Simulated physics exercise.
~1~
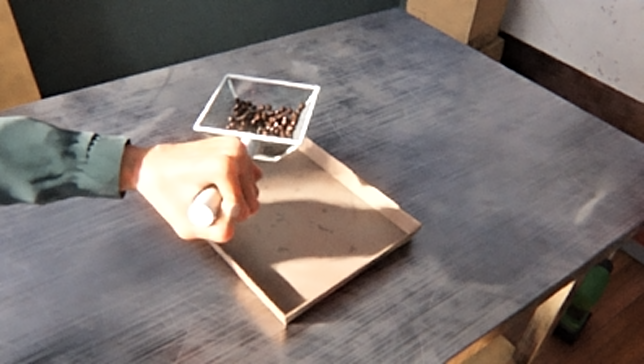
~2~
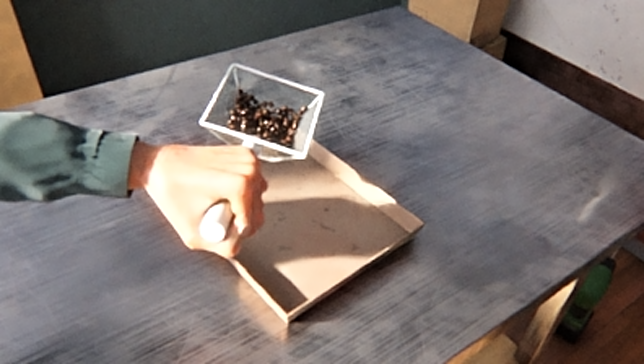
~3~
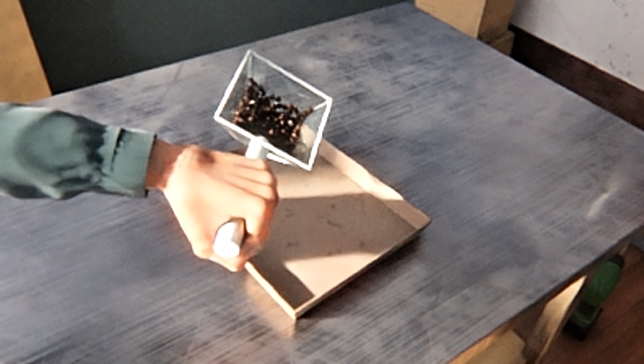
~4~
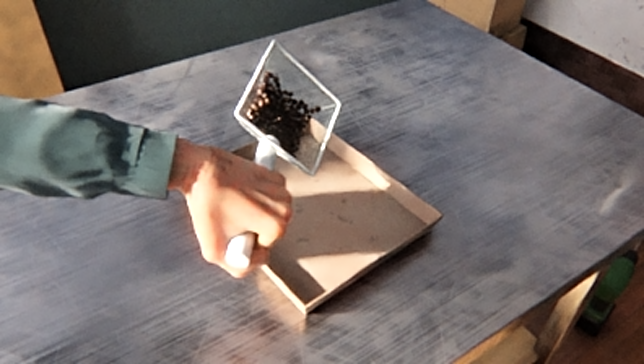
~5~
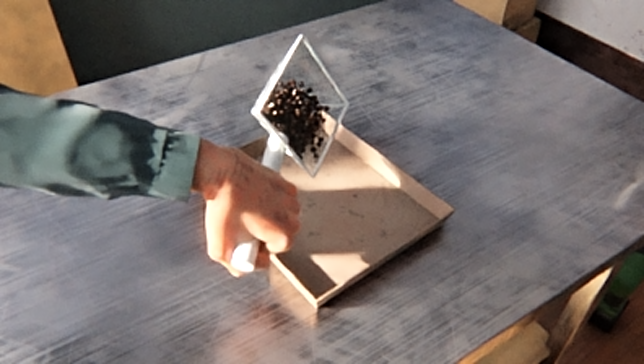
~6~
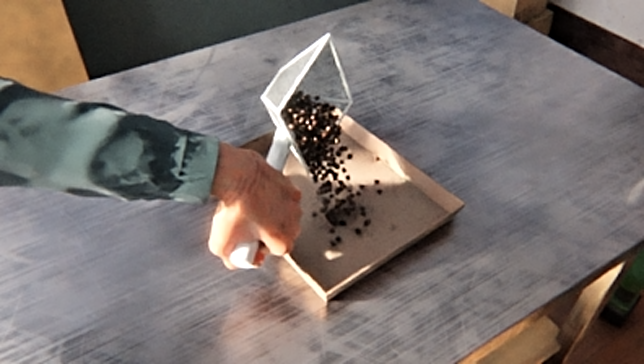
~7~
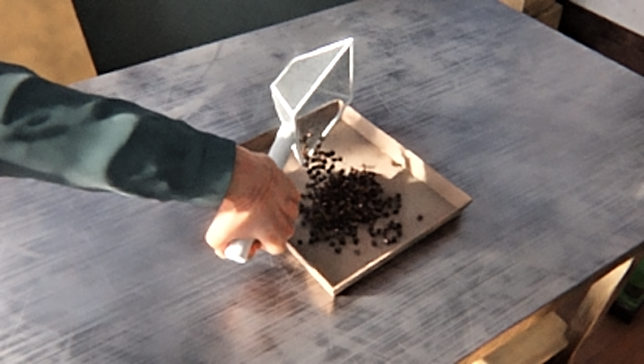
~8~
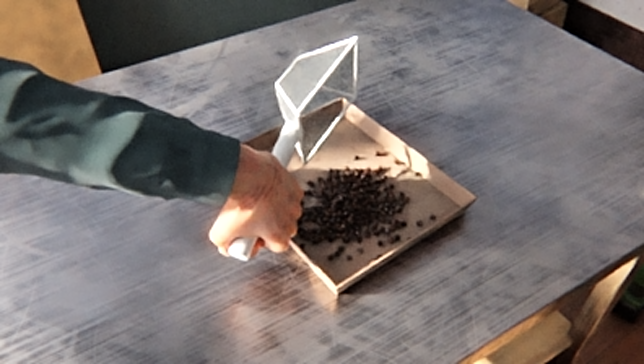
On a grey table, a hand tips a scoop, emptying coffee beans into a shallow tray.
